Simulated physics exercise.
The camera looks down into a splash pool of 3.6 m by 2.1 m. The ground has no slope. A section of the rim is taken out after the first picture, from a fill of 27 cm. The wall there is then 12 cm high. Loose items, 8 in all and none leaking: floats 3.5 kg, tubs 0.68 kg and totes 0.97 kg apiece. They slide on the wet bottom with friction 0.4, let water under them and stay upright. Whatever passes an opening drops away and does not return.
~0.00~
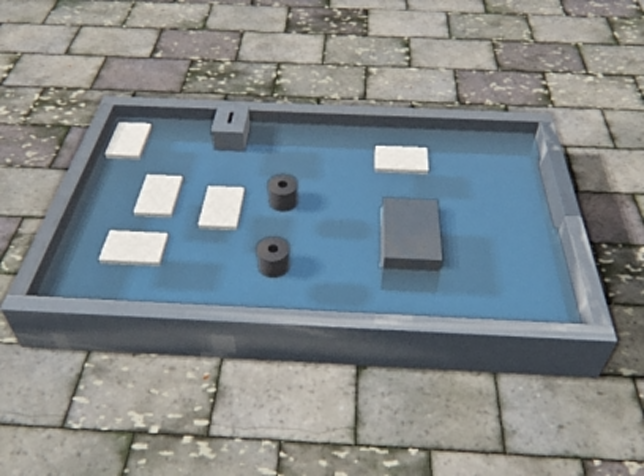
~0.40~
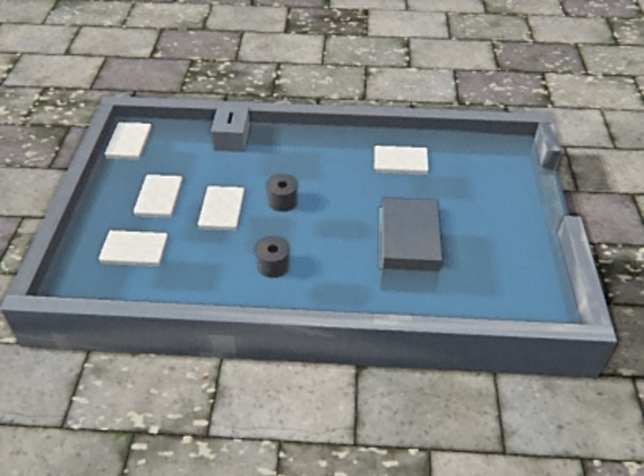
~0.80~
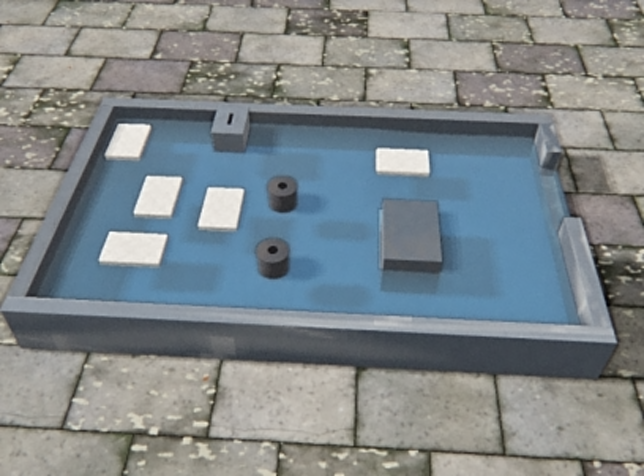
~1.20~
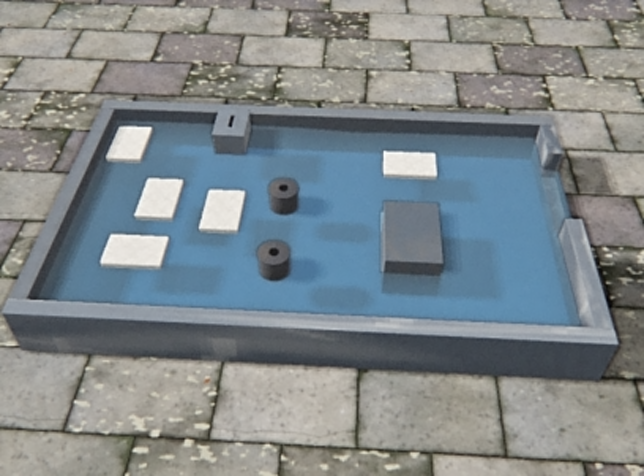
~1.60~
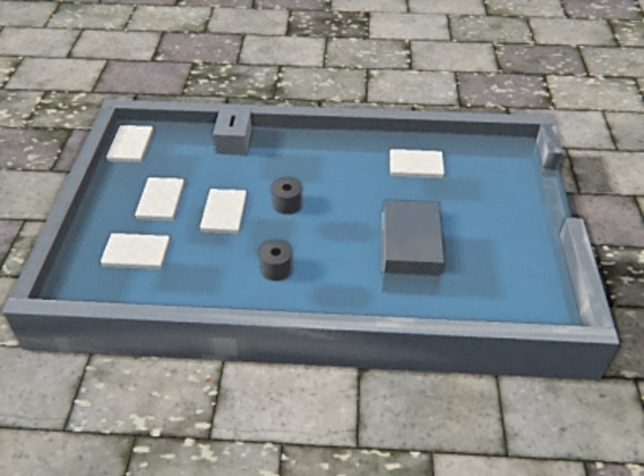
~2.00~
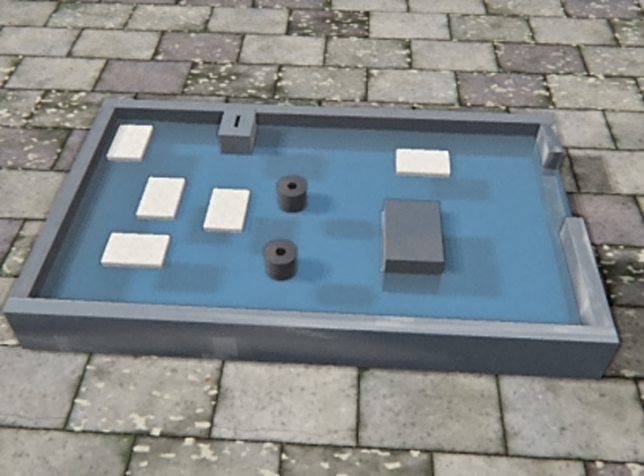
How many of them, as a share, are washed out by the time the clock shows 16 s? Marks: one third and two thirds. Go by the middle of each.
Share: Under a third.
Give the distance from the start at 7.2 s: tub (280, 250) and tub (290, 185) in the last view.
In that order: 20 cm, 30 cm.
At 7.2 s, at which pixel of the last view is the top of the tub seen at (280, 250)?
Near (310, 257).
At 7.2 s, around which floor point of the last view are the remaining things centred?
At about (268, 218).
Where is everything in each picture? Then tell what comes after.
A float at (402, 158) floats; a tub at (283, 185) floats; 27 cm deep round most things; 0 of 8 have shifted, in the first picture.
A float at (401, 158) floats; a tub at (282, 185), afloat; 27 cm deep round most things; 0 of 8 have shifted, in the second picture.
A float at (403, 160) floats; a tub at (282, 186) floats; about 1930 L in view; 0 of 8 have shifted, in the third picture.
A float at (410, 163), afloat, 6 cm from its start; a tub at (284, 188), afloat; about 1910 L in view; 1 of 8 have shifted, in the fourth picture.
A float at (417, 161) floats, 11 cm from its start; a tub at (287, 188) floats; 27 cm deep round most things; 1 of 8 have shifted, in the fifth picture.
A float at (423, 161), afloat, 16 cm from its start; a tub at (292, 187), afloat, 6 cm from its start; 26 cm deep round most things; 2 of 8 have shifted, in the sixth picture.
After 3.2 s 0 of 8 are out; 8 afloat.
After 7.2 s 0 of 8 are out; 8 afloat.
After 12.0 s 1 of 8 are out; 7 afloat.
After 16.0 s 1 of 8 are out; 7 afloat.
